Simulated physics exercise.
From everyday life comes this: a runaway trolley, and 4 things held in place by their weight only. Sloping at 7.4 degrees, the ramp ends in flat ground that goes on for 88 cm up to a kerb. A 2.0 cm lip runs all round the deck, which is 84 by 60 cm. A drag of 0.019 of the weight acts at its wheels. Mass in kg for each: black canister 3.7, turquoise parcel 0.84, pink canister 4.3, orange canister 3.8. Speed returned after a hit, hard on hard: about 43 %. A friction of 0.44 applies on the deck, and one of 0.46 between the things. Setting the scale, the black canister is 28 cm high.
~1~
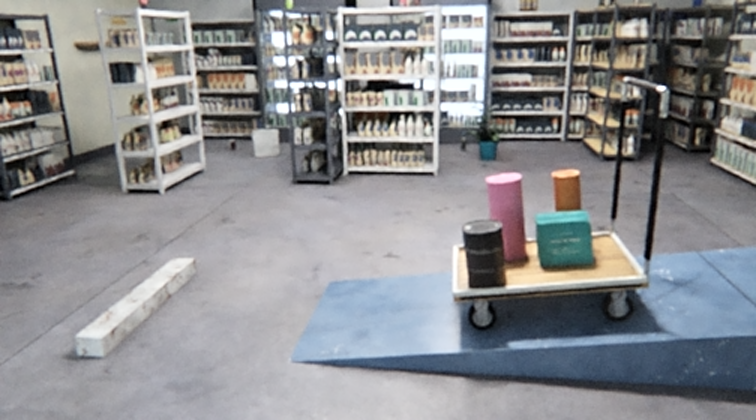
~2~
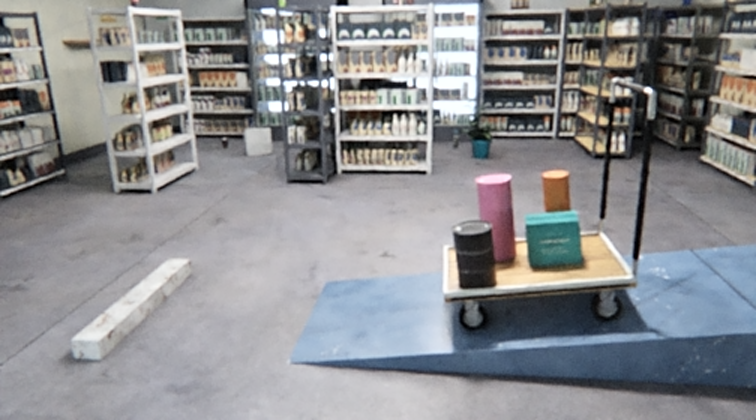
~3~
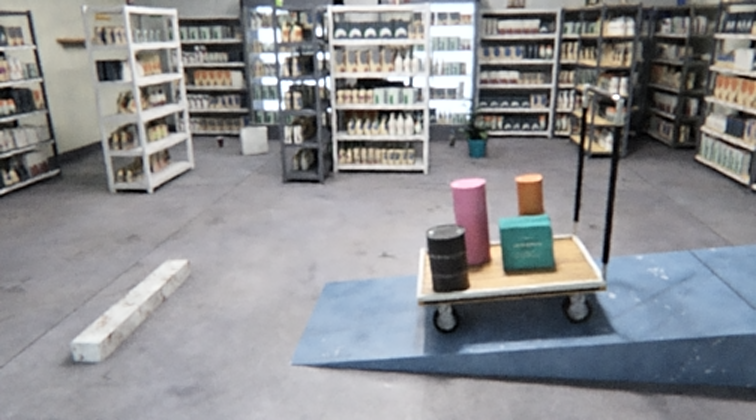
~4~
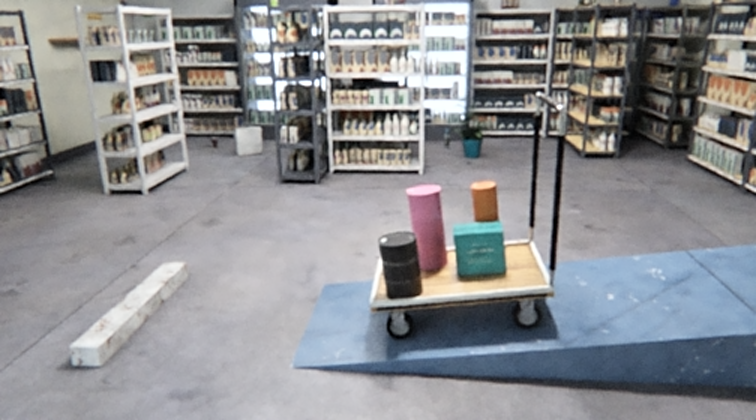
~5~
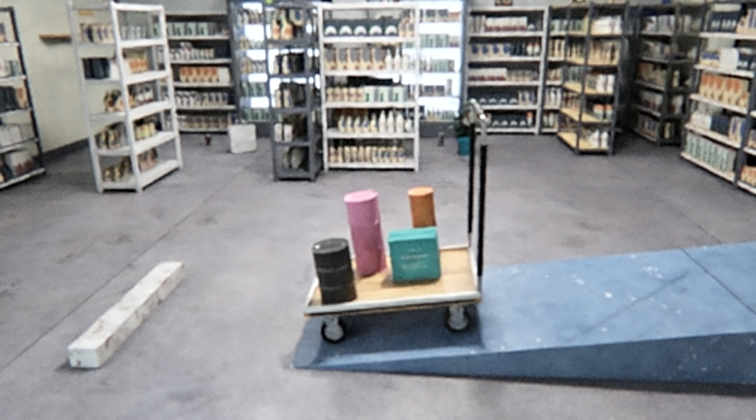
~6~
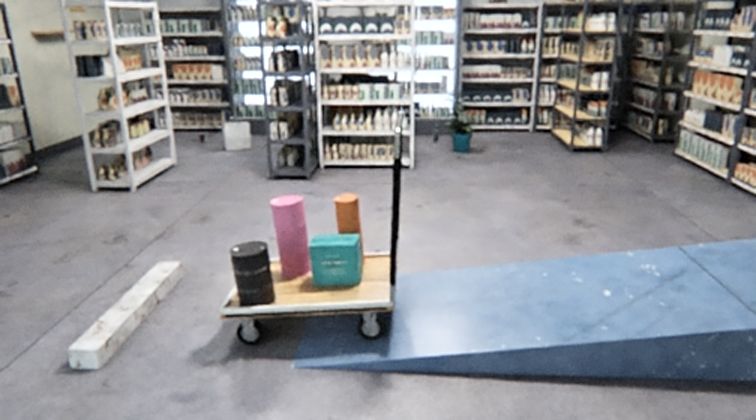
A trolley carrying three canisters and a turquoise parcel rolls left down a blue ramp.
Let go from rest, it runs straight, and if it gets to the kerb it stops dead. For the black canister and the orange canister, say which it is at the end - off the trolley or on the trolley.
Black canister: Off, orange canister: Off.
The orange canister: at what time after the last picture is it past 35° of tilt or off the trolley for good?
About 0.6 seconds.
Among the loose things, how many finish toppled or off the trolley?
Count: 3.
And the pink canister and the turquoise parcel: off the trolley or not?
At the end the pink canister winds up past the limits and the turquoise parcel stays inside the limits.
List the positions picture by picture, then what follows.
In the first picture, 167 cm to the kerb; black canister (485, 255); orange canister (568, 210).
In the second picture, 164 cm to the kerb; turquoise parcel (553, 239); pink canister (497, 217).
In the third picture, 151 cm to the kerb; turquoise parcel (526, 242); pink canister (472, 221).
In the fourth picture, 129 cm to the kerb; turquoise parcel (479, 248); pink canister (428, 227).
In the fifth picture, 97 cm to the kerb; turquoise parcel (415, 254); pink canister (367, 233).
In the sixth picture, 56 cm to the kerb; black canister (253, 275); orange canister (350, 232).
Then, 0.60 s later than the last frame, trolley at the kerb; orange canister rocked 31° off its seat near (209, 235); black canister rocked 31° off its seat near (118, 268); pink canister rocked 9° off its seat.
Then, 1.20 s later than the last frame, trolley at the kerb; black canister, pink canister and orange canister now off the trolley; turquoise parcel 24 cm from its spot.
When it is over, off the trolley, black canister, pink canister and orange canister; not toppled but over 10 cm from the start, turquoise parcel. End places, in pixels of the last picture, black canister near (63, 308).
